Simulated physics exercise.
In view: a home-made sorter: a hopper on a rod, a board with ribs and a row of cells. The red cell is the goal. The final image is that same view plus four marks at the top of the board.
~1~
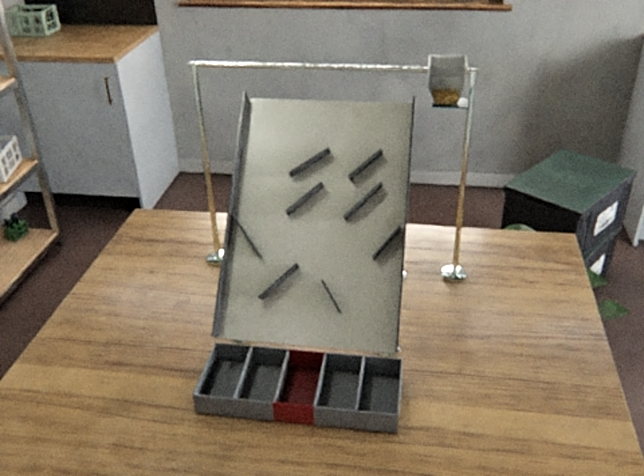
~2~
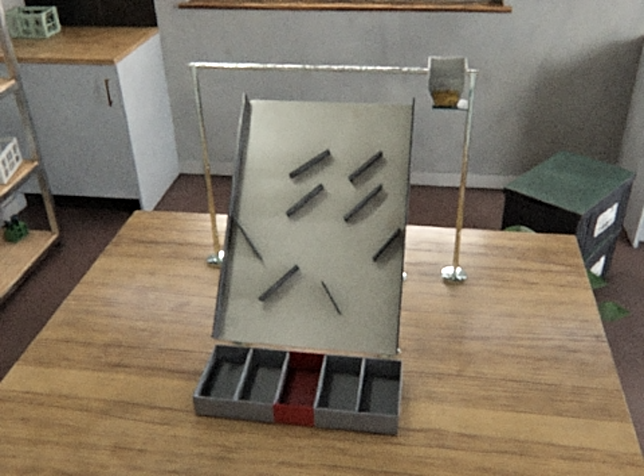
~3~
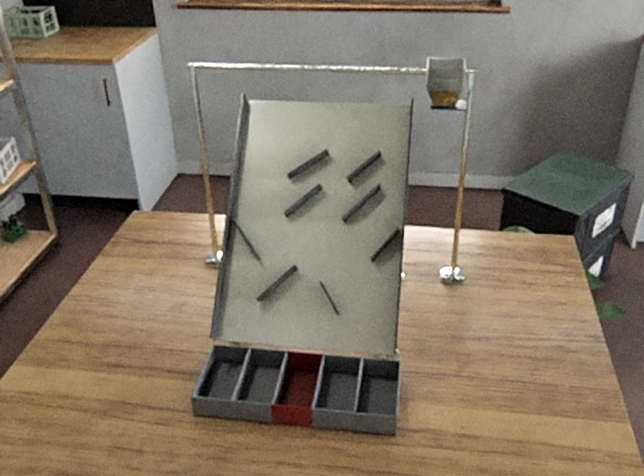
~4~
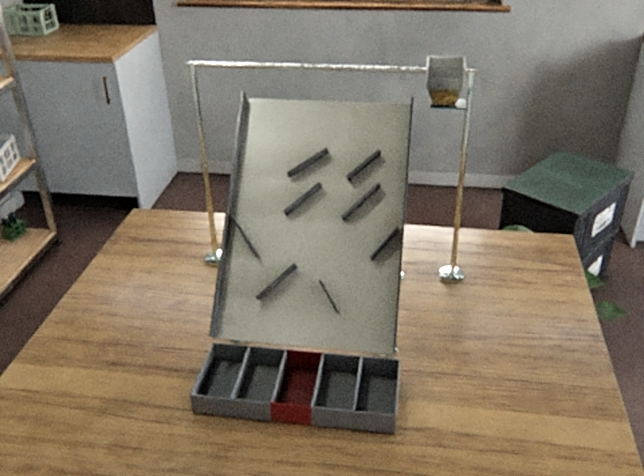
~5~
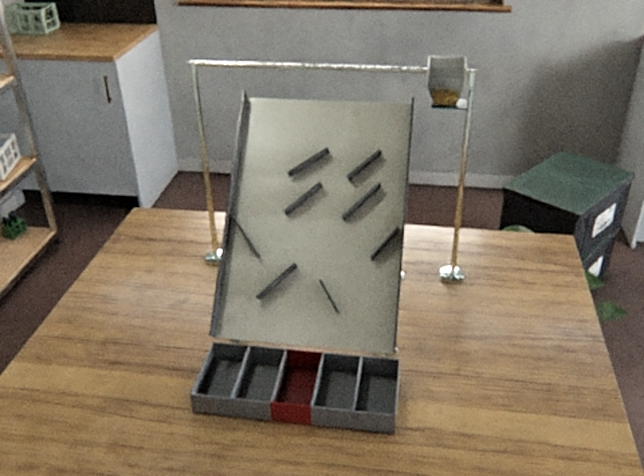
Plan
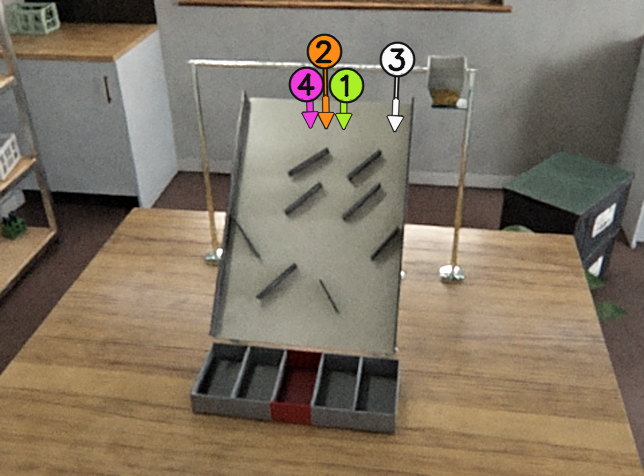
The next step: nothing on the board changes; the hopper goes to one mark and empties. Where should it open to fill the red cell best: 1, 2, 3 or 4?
1 works best here.
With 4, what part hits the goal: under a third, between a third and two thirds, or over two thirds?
It is under a third.
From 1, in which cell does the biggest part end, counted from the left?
The third from the left.
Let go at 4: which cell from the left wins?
It is the first one.
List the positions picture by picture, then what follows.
Hopper near (445, 95), puffed corn balls, door shut, in the first frame.
Ribs (289, 174) to (329, 149), (349, 177) to (381, 150), (286, 213) to (322, 184), in the second frame.
Ribs (342, 218) to (380, 184), (231, 216) to (257, 256), (371, 259) to (398, 228), in the third frame.
Ribs (256, 298) to (295, 264), (320, 280) to (337, 311), in the fourth frame.
Red cell near (291, 412), number 3 of 5 from the left, in the fifth frame.
On the marked copy, mark 1 meets the board at (343, 123); mark 2 meets the board at (326, 122); mark 3 meets the board at (394, 125); mark 4 meets the board at (310, 122).
Choosing 1, close to a third in the red cell, close to half in other cells, a small share outside the box.
Choosing 2, a small share in the red cell, all but a few in other cells.
Choosing 3, only a few in the red cell, all but a few in other cells, a small share held on the board.
Choosing 4, none at all in the red cell, the whole lot in other cells.
